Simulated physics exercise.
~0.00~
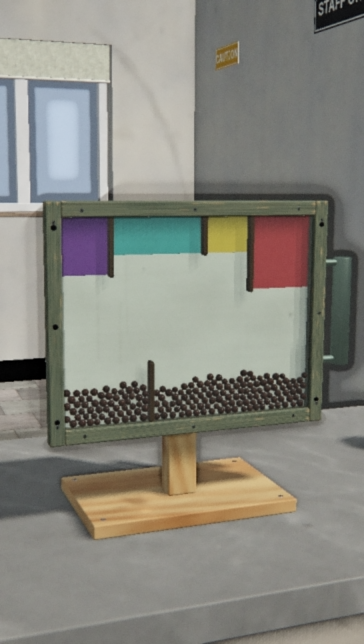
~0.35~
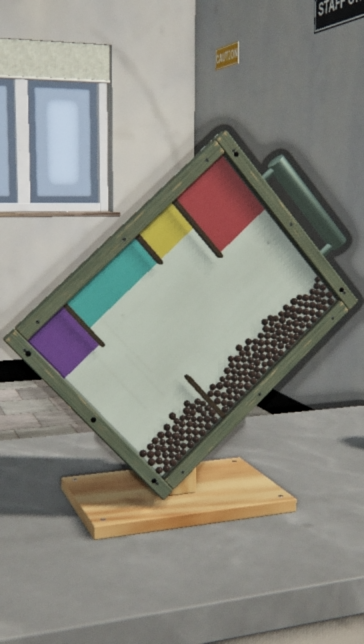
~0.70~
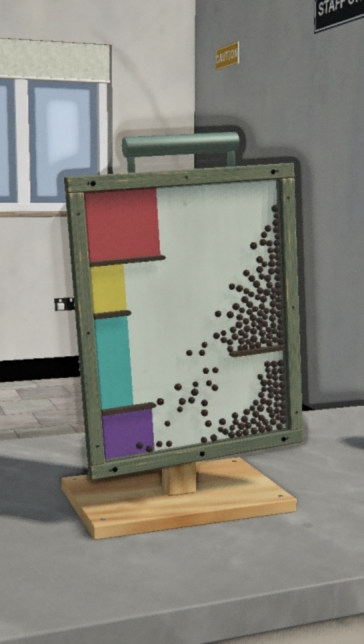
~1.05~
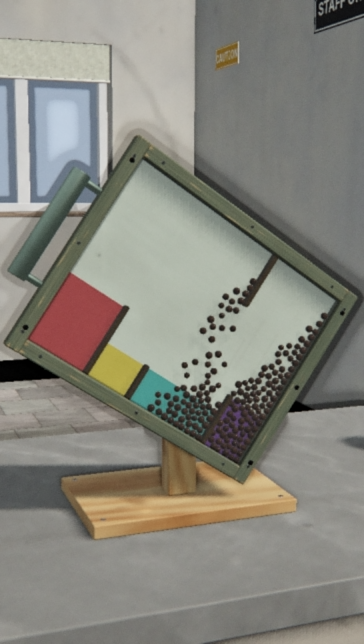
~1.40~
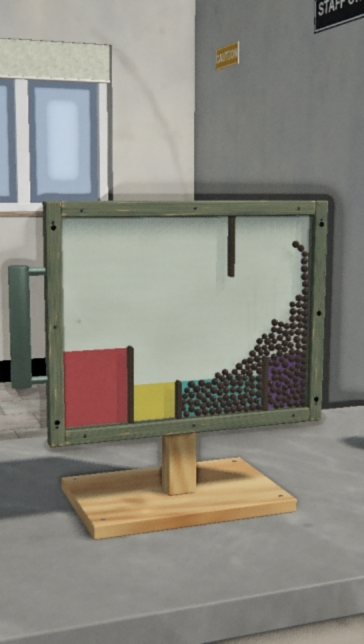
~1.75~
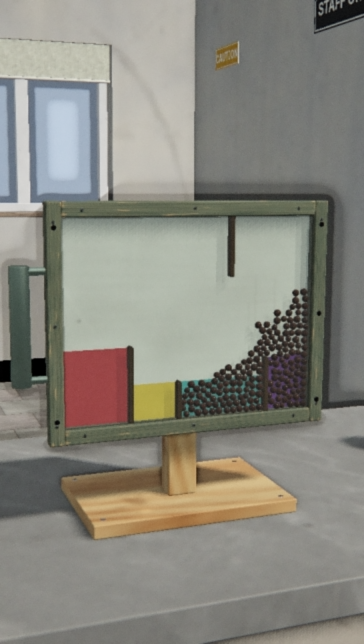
To begin with, a green-framed case with a clear face stands on a wooden base, small dark brown balls lying along its floor beneath purple, turquoise, yellow and red pockets. The case turns counterclockwise, its side handle rising, and the balls stay banked along the tilting floor. As it comes up on end, they heap against the right side, some resting on a short divider while others tumble toward the purple pocket. Turning further, it spills them into the purple and turquoise pockets. It stops upside down, and the tall heap at right slumps into a slope over those two, leaving red and yellow empty.
